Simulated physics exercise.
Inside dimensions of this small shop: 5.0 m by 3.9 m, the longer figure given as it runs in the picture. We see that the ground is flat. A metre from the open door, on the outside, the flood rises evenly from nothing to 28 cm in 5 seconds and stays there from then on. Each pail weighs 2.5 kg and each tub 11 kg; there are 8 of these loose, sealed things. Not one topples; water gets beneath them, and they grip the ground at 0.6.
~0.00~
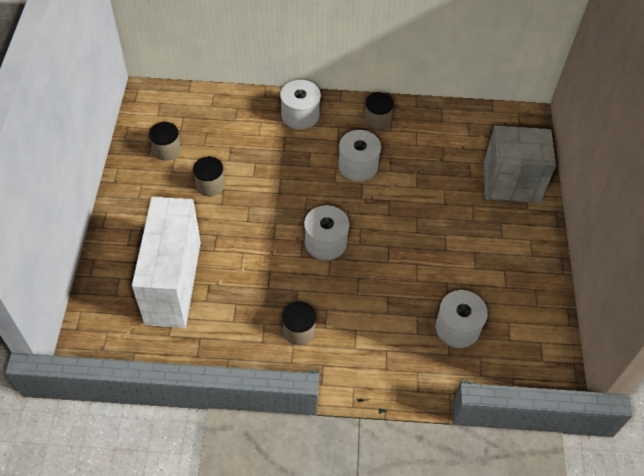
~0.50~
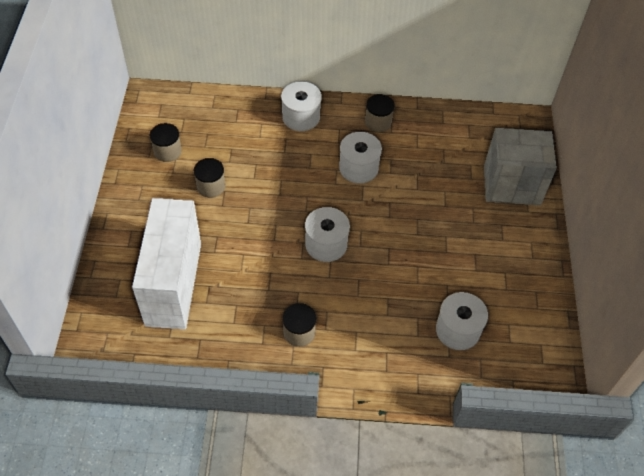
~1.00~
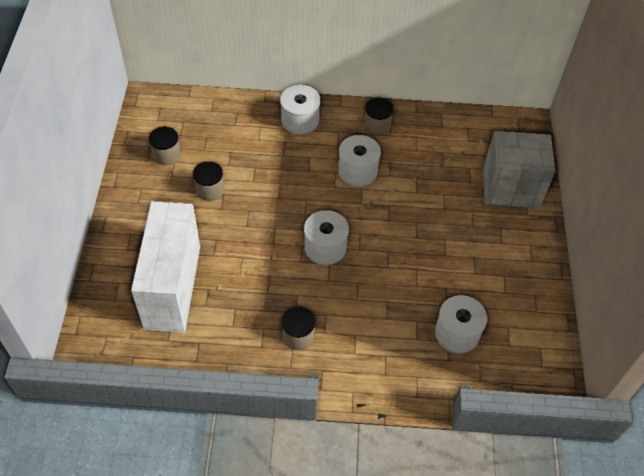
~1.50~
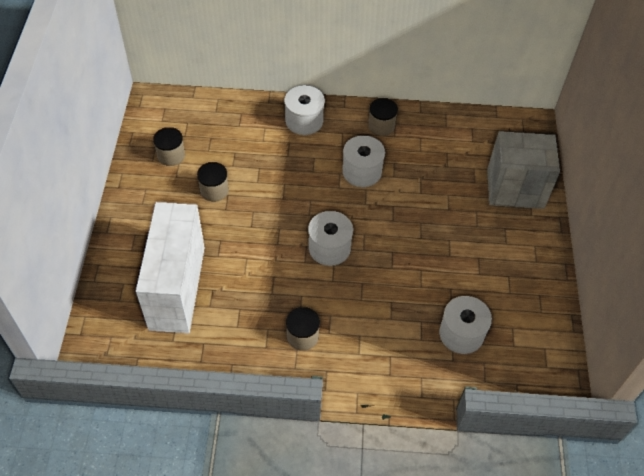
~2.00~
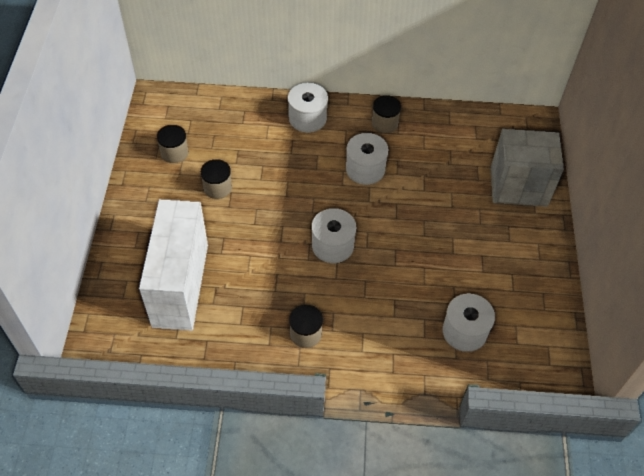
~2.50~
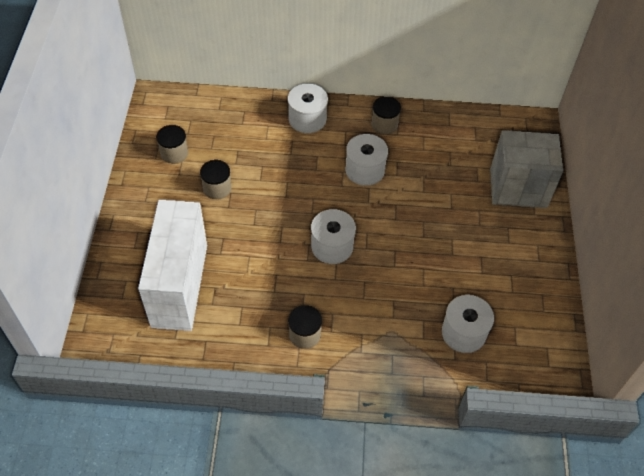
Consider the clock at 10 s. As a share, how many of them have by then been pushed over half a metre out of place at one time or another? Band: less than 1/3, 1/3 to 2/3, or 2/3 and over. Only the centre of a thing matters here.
I'm guessing the result is most.
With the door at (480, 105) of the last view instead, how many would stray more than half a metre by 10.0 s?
Then 4 of them would.
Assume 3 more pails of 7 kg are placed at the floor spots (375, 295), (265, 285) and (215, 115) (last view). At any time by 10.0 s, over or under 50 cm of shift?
In order: Farther; not as far; farther.
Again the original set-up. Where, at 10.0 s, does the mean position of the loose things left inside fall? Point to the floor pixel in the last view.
It sits at about (223, 230).
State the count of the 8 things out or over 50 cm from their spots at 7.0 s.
By that point, 5.
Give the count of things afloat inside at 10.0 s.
At that point I count 7.
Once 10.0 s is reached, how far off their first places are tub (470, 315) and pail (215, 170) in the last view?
Shifts: 60 cm / 200 cm.
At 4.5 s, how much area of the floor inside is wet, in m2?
I'd estimate close to 7.0 m2.
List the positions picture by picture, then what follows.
The first picture shows a pail at (164, 133) rests on the ground; a tub at (301, 94), on the bottom; water covers 0.0 m2; 0 of 8 have shifted.
The second picture shows a pail at (164, 134) rests on the ground; a tub at (301, 96) rests on the ground; water covers 0.0 m2; 0 of 8 have shifted.
The third picture shows a pail at (163, 137), on the bottom; a tub at (300, 99) rests on the ground; 0.0 m2 under water; 0 of 8 have shifted.
The fourth picture shows a pail at (168, 138), on the bottom; a tub at (305, 100) rests on the ground; water covers 0.0 m2; 0 of 8 have shifted.
The fifth picture shows a pail at (171, 135), on the bottom; a tub at (308, 97) rests on the ground; water covers 0.0 m2; 0 of 8 have shifted.
The sixth picture shows a pail at (171, 136) rests on the ground; a tub at (308, 98), on the bottom; water covers 0.6 m2; 0 of 8 have shifted.
After 3.5 s 0 of 8 are over 50 cm from their spots; 0 afloat.
After 4.5 s 0 of 8 are over 50 cm from their spots; 0 afloat.
After 7.0 s 5 of 8 are over 50 cm from their spots; 3 afloat.
After 10.0 s 8 of 8 are over 50 cm from their spots, and 8 have been at some point; 7 afloat.
